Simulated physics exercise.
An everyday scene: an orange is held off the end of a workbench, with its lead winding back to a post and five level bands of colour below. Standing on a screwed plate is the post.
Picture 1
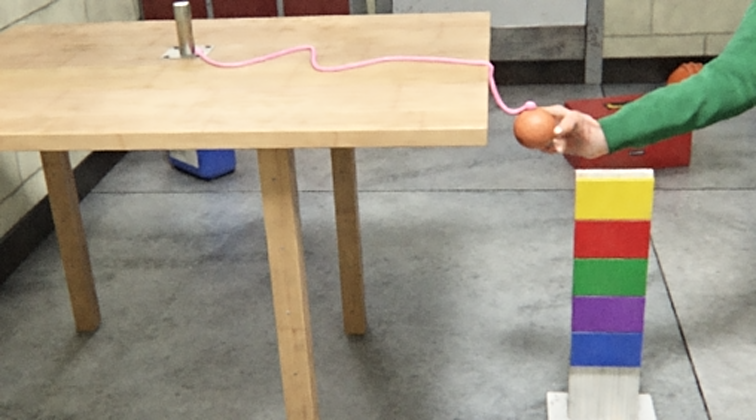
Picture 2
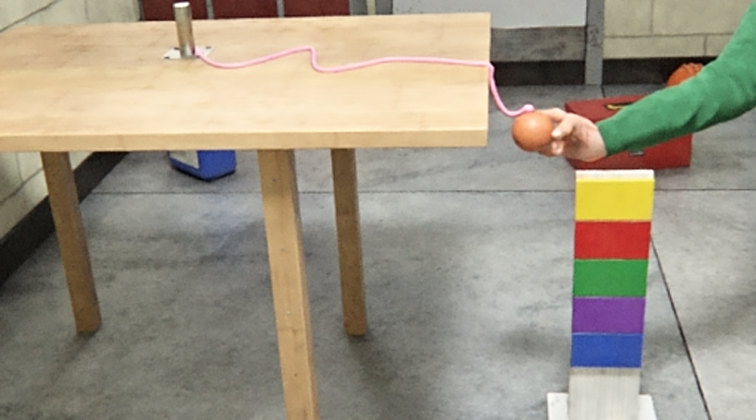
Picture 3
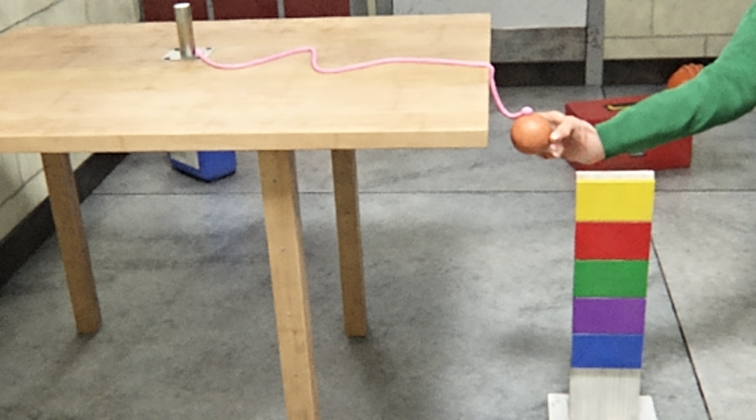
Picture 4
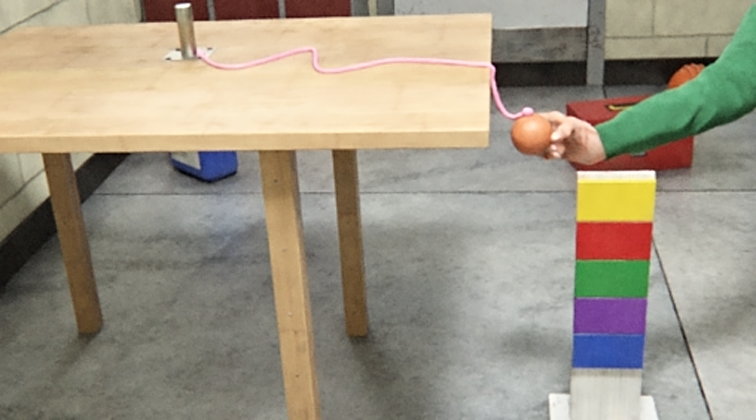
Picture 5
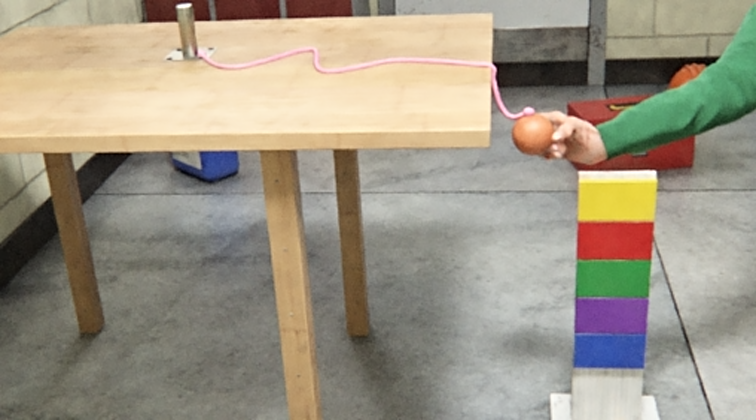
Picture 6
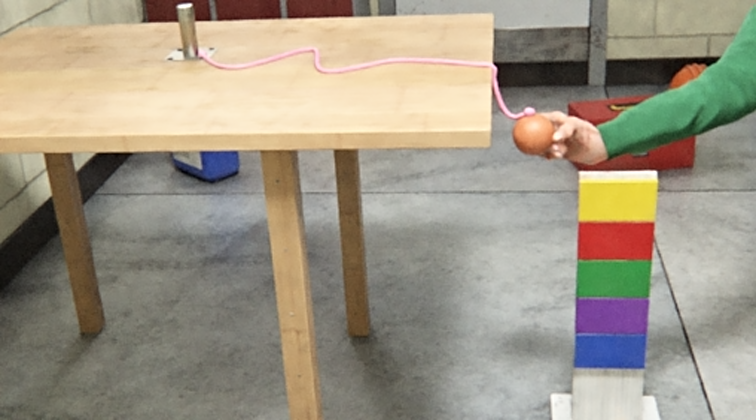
Nothing moves beyond a very slight drift of the whole view, seen from in front of a wooden workbench on a grey floor in a workshop-like room. A pink cord winds across the benchtop from a metal post at left and over the right edge to an orange ball. A green-sleeved hand holds the ball still above an upright board banded yellow, red, green, purple and blue.
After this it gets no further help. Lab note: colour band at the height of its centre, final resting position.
Centre at rest: Green band.
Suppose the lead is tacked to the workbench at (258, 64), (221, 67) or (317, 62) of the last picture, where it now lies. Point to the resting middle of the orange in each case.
It ends up near (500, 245) the first time, (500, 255) the second and (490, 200) the third.
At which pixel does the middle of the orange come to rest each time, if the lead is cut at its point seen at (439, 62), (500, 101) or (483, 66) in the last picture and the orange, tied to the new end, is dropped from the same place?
Close to (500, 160) first, close to (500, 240) next, and close to (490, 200) last.
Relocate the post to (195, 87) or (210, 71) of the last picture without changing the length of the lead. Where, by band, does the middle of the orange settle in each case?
Taking the two spots in turn: Purple, then purple.
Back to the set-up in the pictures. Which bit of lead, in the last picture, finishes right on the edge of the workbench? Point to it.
The bit in question sits close to (371, 65).
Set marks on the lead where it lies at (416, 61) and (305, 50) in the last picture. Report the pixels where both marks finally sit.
Point one to (494, 113), point two to (350, 58).
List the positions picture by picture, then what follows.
The first picture shows orange (535, 128); yellow (614, 200); red (612, 240); green (610, 278); purple (608, 315); blue (606, 350).
The second picture shows orange (533, 131); lead through (210, 63) (281, 55) (314, 63) (374, 63) (464, 63).
The third picture shows orange (532, 134).
The fourth picture shows orange (532, 134); lead through (211, 64) (283, 56) (315, 64) (376, 64) (465, 64).
The fifth picture shows orange (533, 134).
The sixth picture shows orange (534, 134); lead through (213, 64) (284, 56) (317, 64) (377, 64) (467, 64).
Soon after, orange near (527, 275); level with green.
After that, orange near (467, 261); level with green.
And then, orange near (505, 273); level with green.
In the end, orange near (496, 271); level with green. The lead holds its middle at green.
